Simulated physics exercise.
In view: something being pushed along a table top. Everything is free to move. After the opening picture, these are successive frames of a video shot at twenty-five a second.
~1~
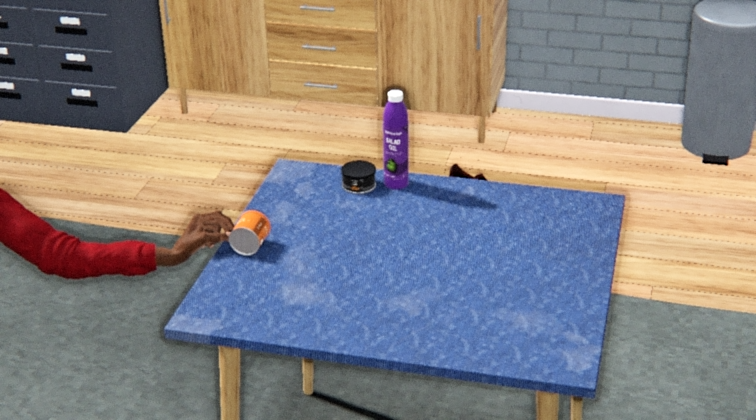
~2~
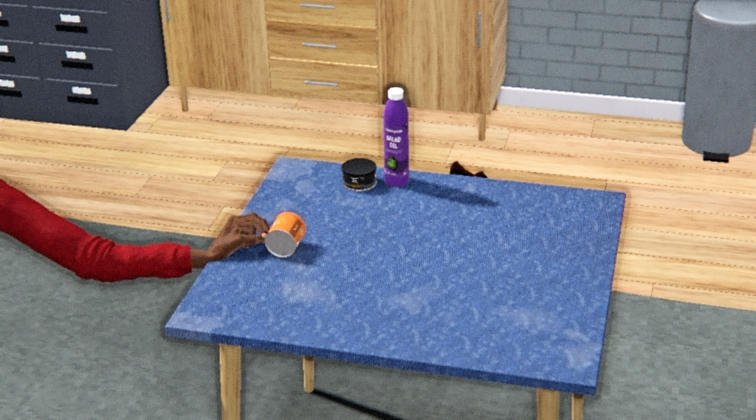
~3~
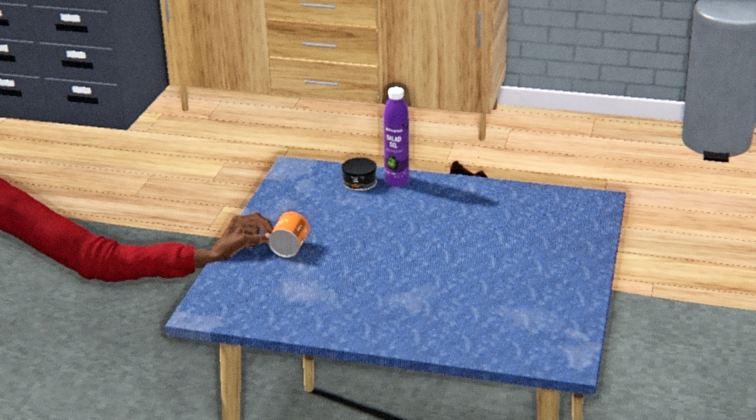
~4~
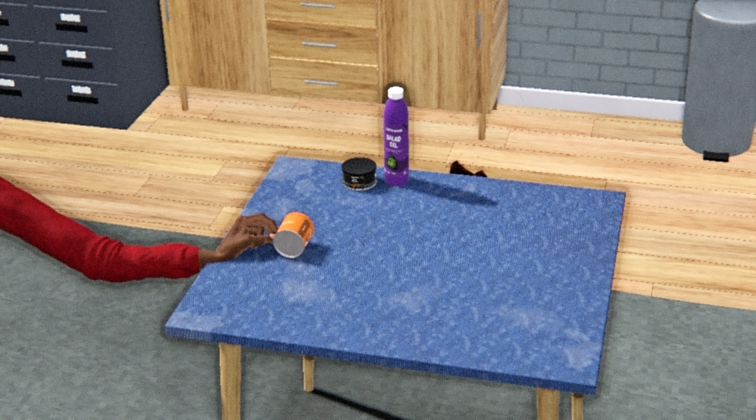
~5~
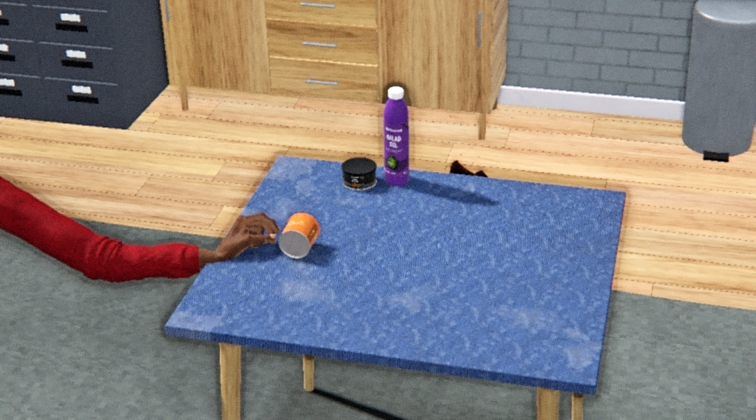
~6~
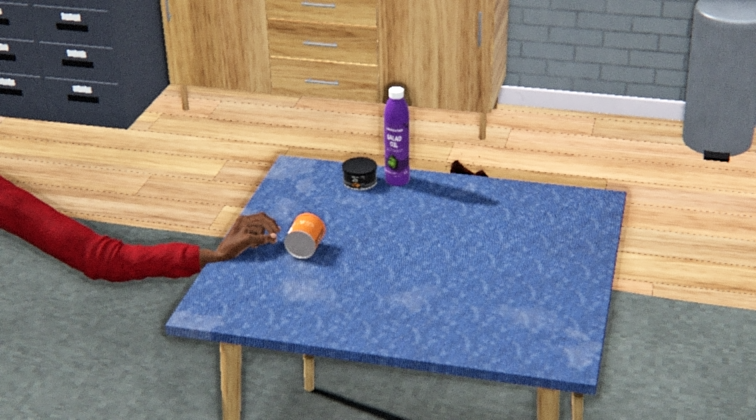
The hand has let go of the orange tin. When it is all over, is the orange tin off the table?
The orange tin is still on the table.
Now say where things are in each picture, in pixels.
Under the hand; orange tin (250, 233), in the first frame.
Under the hand; orange tin (285, 235), in the second frame.
Under the hand; orange tin (289, 235), in the third frame.
Orange tin (294, 235), in the fourth frame.
Orange tin (299, 236), in the fifth frame.
Orange tin (305, 236) shifted a little, in the sixth frame.
Then, 0.10 s on from there, orange tin shifted about its own width near (316, 238).
Then, 0.20 s on from there, orange tin shifted about its own width near (326, 238).
Then, 0.40 s on from there, orange tin shifted about its own width near (338, 240).
In the end, moved from the start, orange tin. At the end, from the last picture's camera, orange tin near (343, 241).
